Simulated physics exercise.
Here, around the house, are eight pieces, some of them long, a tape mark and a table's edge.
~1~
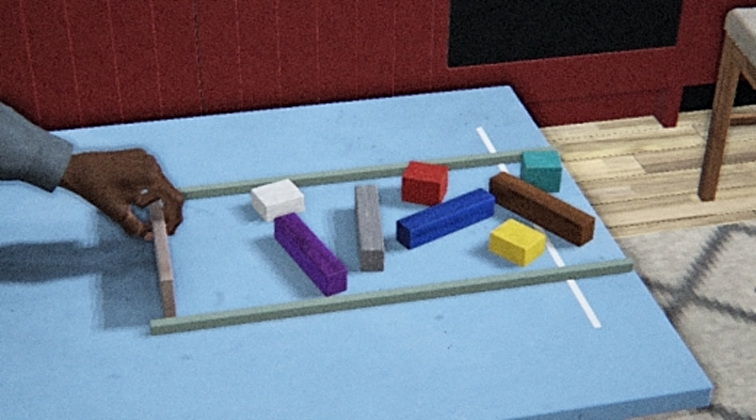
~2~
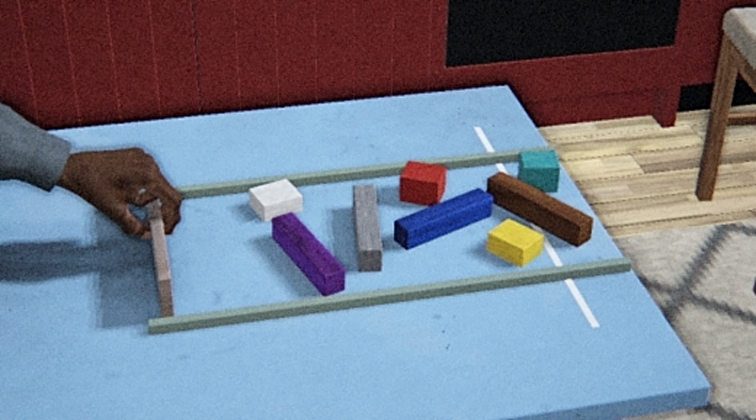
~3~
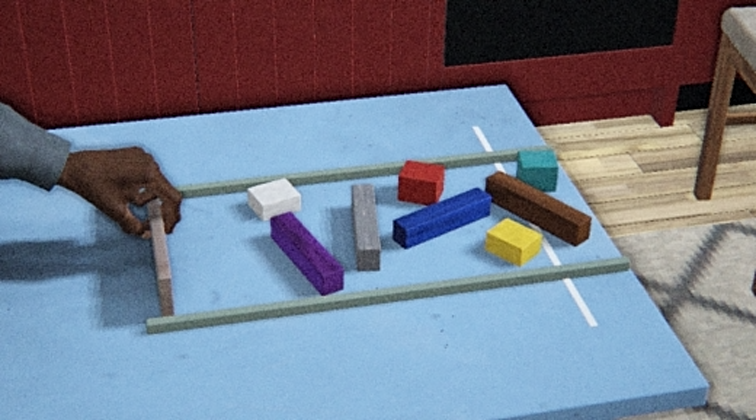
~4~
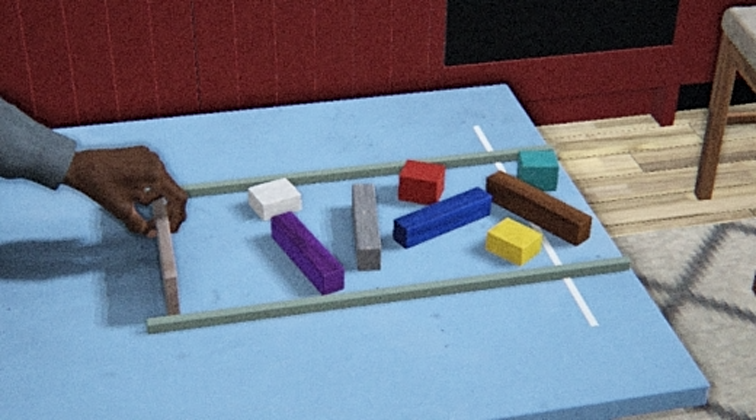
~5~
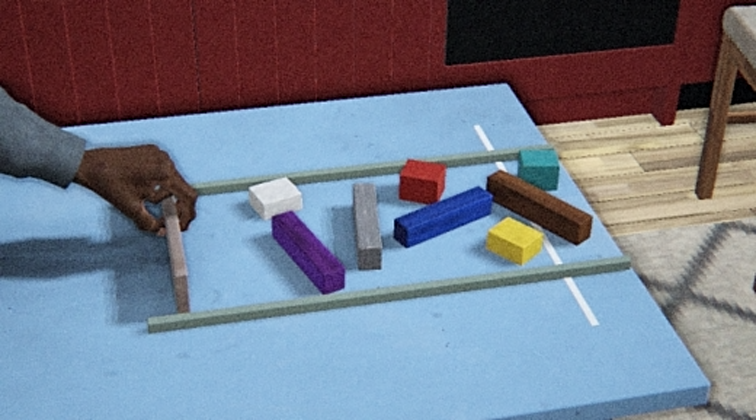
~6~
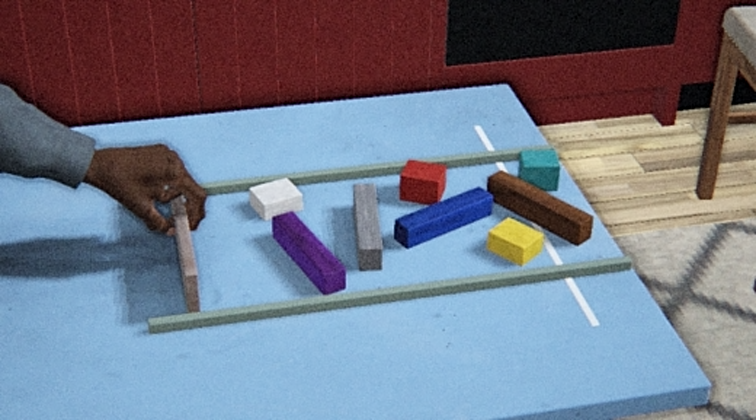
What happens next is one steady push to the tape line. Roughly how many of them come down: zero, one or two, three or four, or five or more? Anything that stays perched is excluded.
The count that comes down will most likely be three, maybe four.
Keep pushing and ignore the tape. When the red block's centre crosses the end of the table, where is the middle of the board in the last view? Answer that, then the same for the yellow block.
Estimated middle: (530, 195), and (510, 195) for the other.
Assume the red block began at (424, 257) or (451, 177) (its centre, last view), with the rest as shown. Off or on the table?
So in the first try it is not lost, and in the second it is not lost.
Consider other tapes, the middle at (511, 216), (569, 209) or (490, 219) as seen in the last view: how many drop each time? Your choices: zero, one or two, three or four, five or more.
Number fallen at each tape, in order - just one or two, five or over, one to two.
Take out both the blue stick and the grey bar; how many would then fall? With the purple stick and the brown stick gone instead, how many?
The first try gives 1, the second gives 1.
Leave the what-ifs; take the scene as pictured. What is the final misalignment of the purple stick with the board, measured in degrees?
About 0 degrees.
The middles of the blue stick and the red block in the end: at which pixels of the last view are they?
Final spots - blue stick (602, 217), red block (565, 160).
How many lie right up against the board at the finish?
It touches 2.
Soon after, none off yet; turquoise block at rest near (539, 171); brown stick at rest near (538, 207); yellow block at rest near (515, 242).
Then, none off yet; turquoise block moved about its own width near (565, 163); brown stick moved a little near (578, 200); yellow block moved well along near (597, 243).
At rest, the number that fall off is three or four; fallen, yellow block, brown stick and turquoise block.
